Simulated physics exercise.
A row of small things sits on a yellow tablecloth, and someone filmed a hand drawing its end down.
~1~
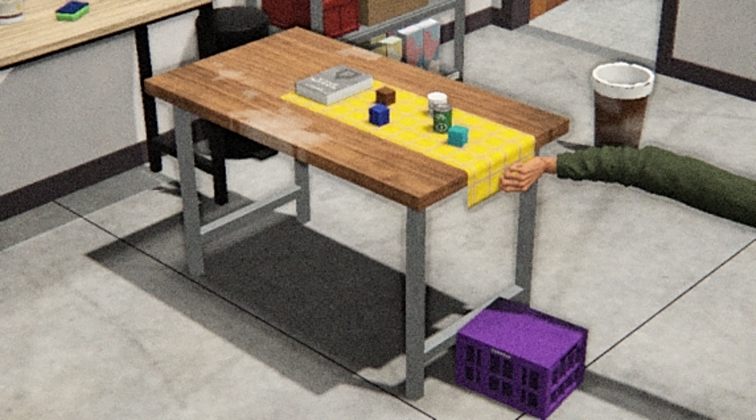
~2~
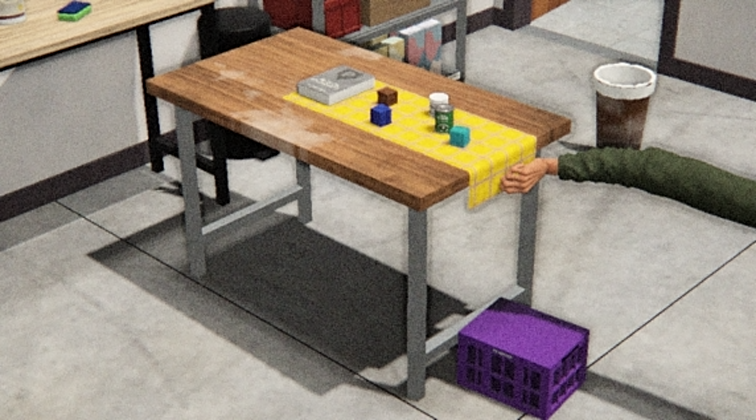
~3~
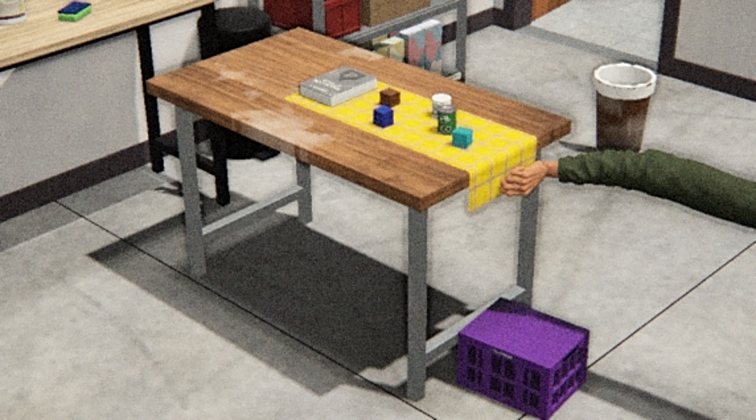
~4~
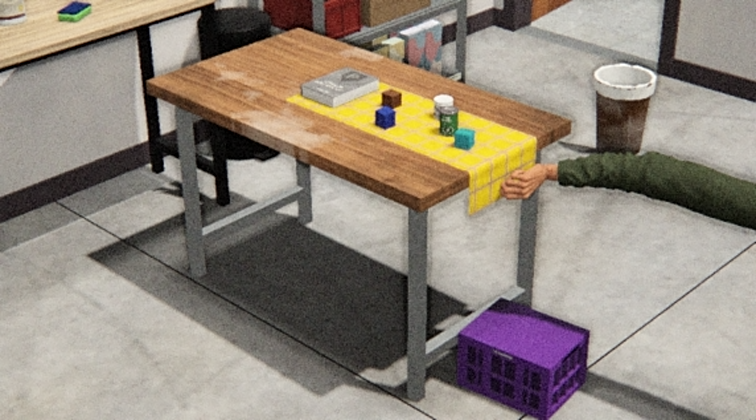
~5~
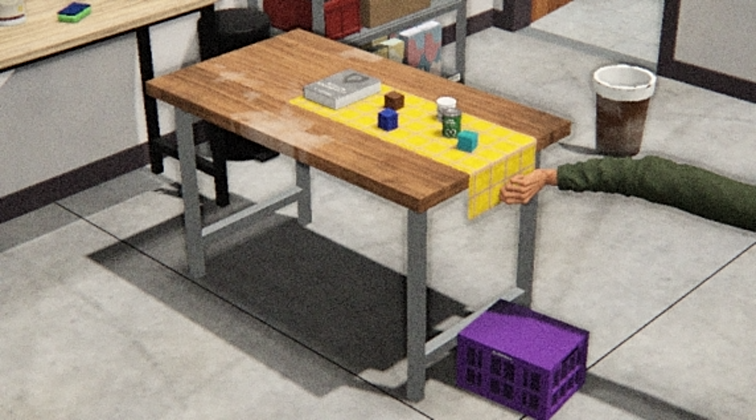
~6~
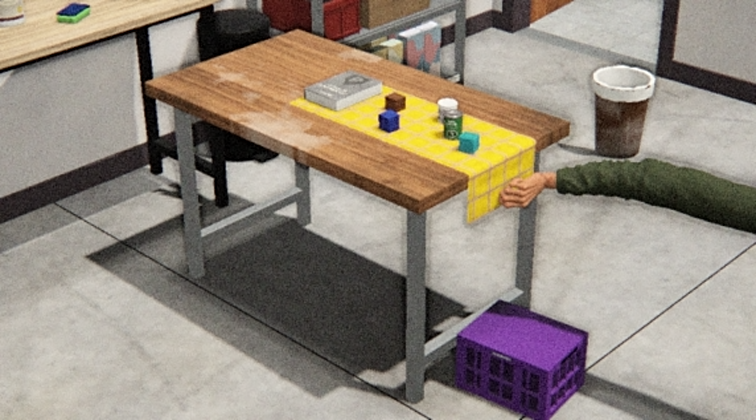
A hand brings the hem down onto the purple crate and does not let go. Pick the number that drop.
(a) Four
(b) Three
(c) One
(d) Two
Option a: Four.
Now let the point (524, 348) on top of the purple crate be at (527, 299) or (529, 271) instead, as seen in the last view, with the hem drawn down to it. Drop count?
For the first height 2, for the second 1.
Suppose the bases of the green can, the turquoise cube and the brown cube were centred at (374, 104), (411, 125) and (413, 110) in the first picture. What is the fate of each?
Green can kept, turquoise cube dropped, brown cube dropped.
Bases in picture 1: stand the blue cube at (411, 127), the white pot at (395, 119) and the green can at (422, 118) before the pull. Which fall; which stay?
Blue cube - leaves the top. White pot - leaves the top. Green can - leaves the top.
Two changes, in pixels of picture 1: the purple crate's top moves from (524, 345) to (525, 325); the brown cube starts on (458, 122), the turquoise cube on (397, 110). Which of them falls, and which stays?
Observed: Brown cube departs; turquoise cube remains seated.
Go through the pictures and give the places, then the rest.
In the first frame, hem (468, 210); turquoise cube (458, 129); green can (443, 107); white pot (437, 96); blue cube (379, 108); brown cube (386, 90); top of the crate (523, 345).
In the second frame, hem (468, 210); turquoise cube (460, 129).
In the third frame, hem (469, 213); green can (447, 109).
In the fourth frame, hem (469, 216); white pot (444, 99); top of the crate (525, 347).
In the fifth frame, hem (469, 221); blue cube (388, 112).
In the sixth frame, hem (467, 224); turquoise cube (469, 135); green can (453, 113); white pot (448, 103); blue cube (389, 114); brown cube (395, 96).
A little later, hem near (501, 255); turquoise cube gone.
Next, hem near (500, 289); turquoise cube and green can gone.
Later still, hem on the crate; turquoise cube, green can, white pot and blue cube gone.
When it is over, hem on the crate; turquoise cube, green can, white pot and blue cube gone. The workbench loses four.
